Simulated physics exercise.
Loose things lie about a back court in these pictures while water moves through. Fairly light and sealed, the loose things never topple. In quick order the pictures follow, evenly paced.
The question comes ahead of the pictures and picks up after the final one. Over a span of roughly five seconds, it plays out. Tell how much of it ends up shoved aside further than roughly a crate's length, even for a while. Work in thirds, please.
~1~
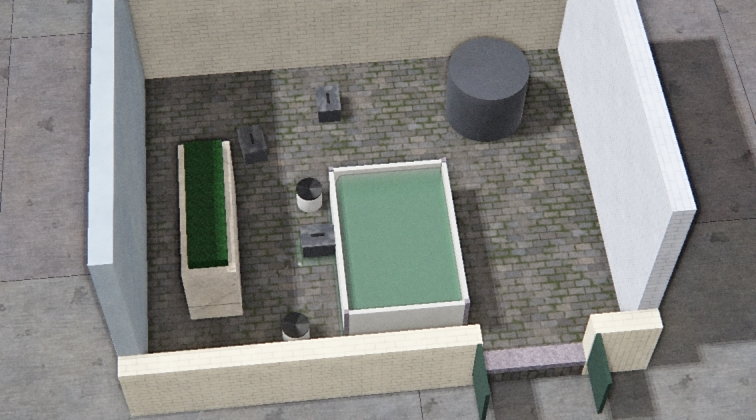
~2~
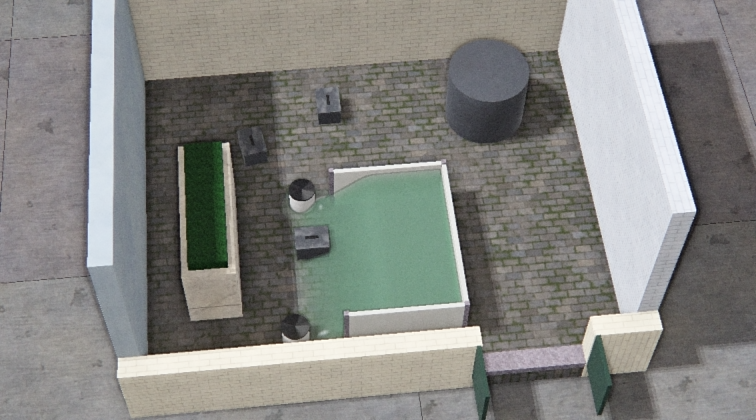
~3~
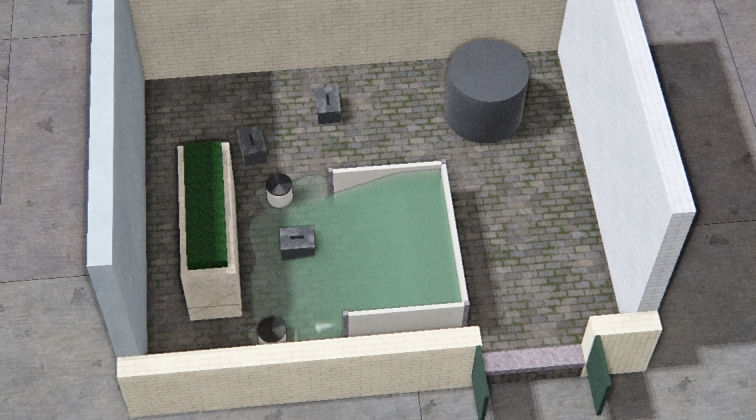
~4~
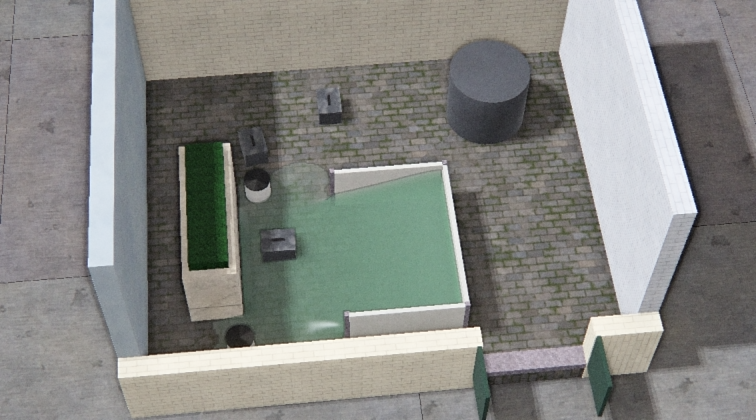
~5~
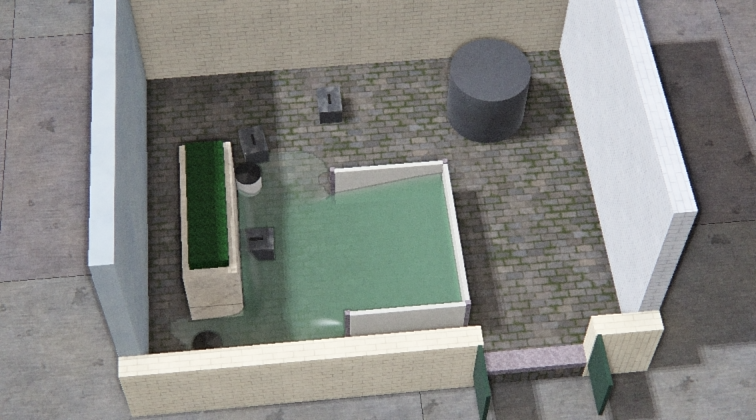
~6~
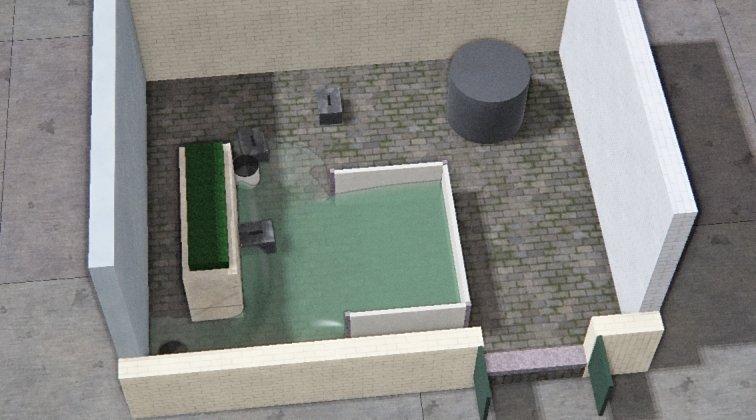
My answer: Two thirds or above.
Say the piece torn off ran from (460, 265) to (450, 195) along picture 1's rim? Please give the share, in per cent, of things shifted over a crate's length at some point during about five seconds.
Close to 20 in a hundred.
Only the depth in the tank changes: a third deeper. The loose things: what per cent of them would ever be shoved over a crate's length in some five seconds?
Roughly 100 per cent of them.
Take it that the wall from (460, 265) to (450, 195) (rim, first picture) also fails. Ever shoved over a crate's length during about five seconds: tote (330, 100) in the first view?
Verdict: It covered the distance.
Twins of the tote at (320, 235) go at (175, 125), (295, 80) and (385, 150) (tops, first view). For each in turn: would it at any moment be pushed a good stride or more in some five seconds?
The first travels far, the second travels far, the third sits tight.
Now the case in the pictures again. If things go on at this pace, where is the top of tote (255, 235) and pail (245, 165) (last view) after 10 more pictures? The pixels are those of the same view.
Roughly at (292, 131) and (159, 76).
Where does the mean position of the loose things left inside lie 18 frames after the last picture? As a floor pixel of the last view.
Their average sits at about pixel (309, 84).
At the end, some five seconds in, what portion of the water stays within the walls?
I'd put it near 100 per cent.
A moment on, 3 of 5 are well off their spots; 3 afloat.
Next, 4 of 5 are well off their spots; 4 afloat.
Later, 5 of 5 are well off their spots; 5 afloat.
In the end, 5 of 5 are well off their spots, and 5 have been at some point; 4 afloat.
